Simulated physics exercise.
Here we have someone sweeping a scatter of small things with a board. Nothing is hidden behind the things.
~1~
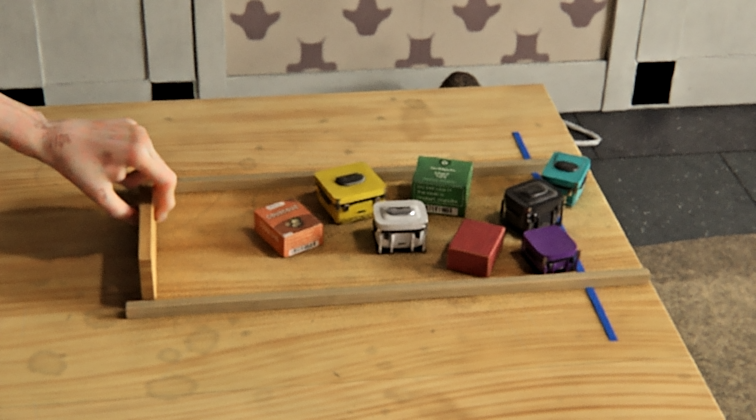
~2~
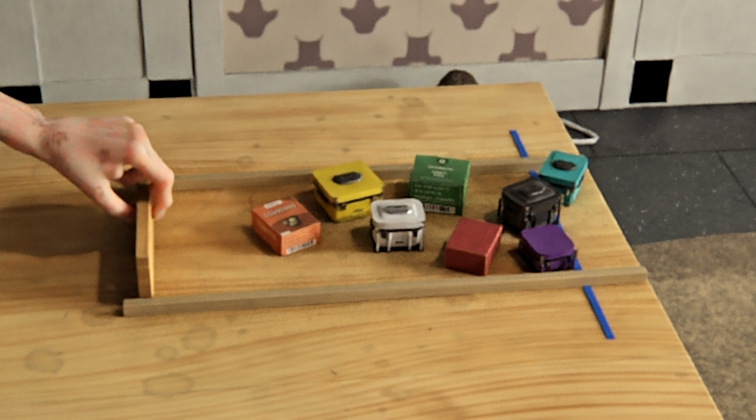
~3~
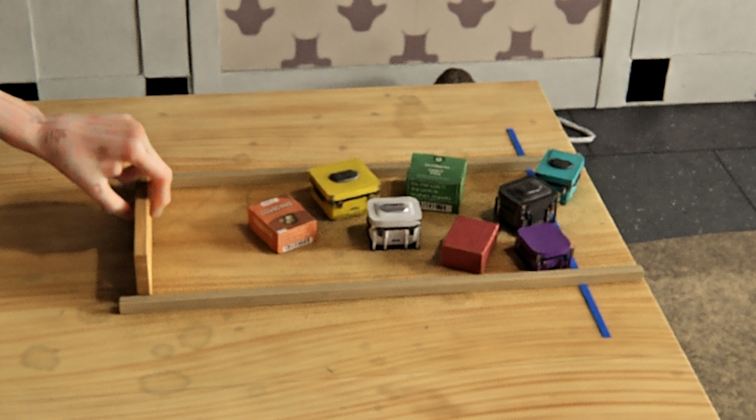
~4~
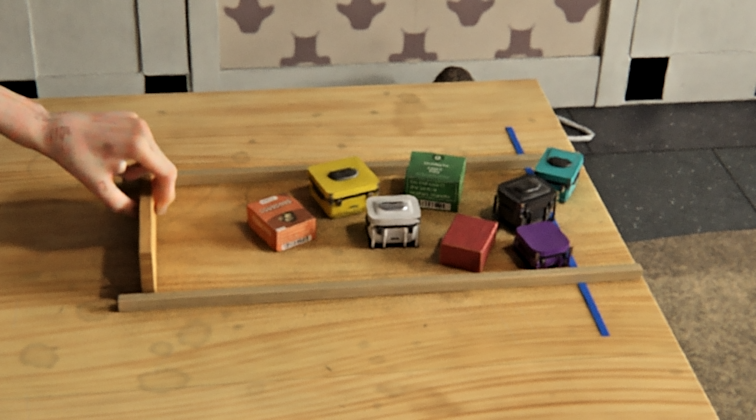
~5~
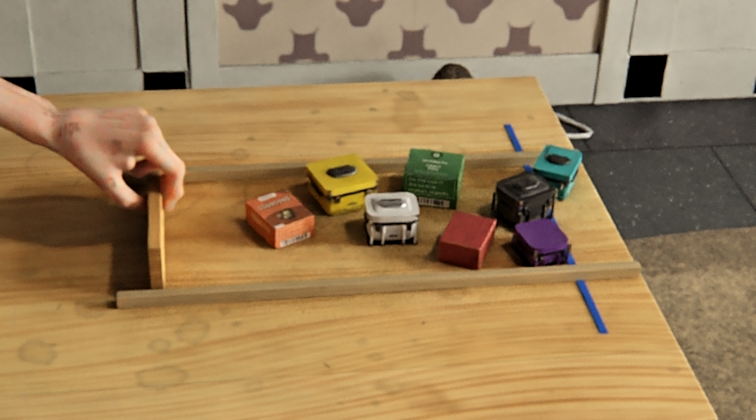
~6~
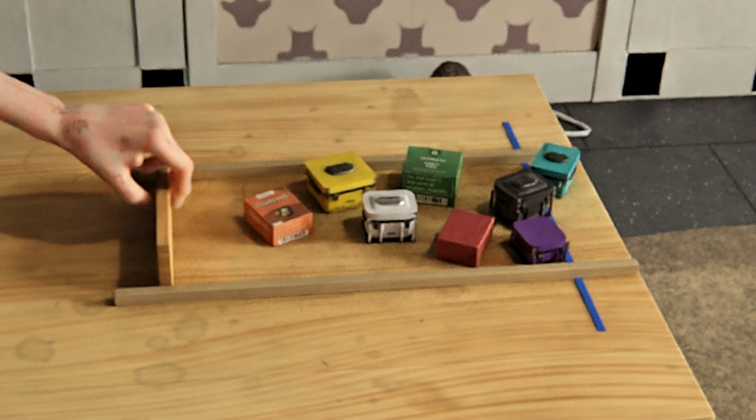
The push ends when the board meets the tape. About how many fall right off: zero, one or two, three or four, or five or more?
The number that fall off is five or more.
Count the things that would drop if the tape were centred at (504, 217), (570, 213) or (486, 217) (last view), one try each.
Down on the floor: 2, 5 and 1.
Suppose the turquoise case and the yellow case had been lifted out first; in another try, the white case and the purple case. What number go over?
Fallen: 3, and 3 in the other try.
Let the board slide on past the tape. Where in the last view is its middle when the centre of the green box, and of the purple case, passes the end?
Near (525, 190) and (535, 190).
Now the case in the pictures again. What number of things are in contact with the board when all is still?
3 of them.
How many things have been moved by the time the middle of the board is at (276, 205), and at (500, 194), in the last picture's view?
1 and 8.
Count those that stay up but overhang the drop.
0 of them.
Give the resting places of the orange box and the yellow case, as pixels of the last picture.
First (573, 207), then (557, 164).
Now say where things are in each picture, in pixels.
In the first frame, turquoise case (565, 180); purple case (550, 252); black case (532, 208); board (148, 224); tape (559, 224).
In the second frame, purple case (547, 251); orange box (286, 226).
In the third frame, black case (526, 204); board (143, 220).
In the fourth frame, turquoise case (558, 176); red block (469, 243).
In the fifth frame, purple case (541, 245); white case (391, 219).
In the sixth frame, turquoise case (555, 171); purple case (539, 243); black case (522, 198); board (164, 210); tape (548, 214).
A little later, none off yet; turquoise case at rest near (555, 171); purple case at rest near (539, 243); black case at rest near (522, 198).
Next, none off yet; turquoise case moving near (561, 171); purple case at rest near (541, 243); black case shifted a little near (552, 201).
When it is over, the number that fall off is five or more; down, white case, green box, black case, purple case and turquoise case.
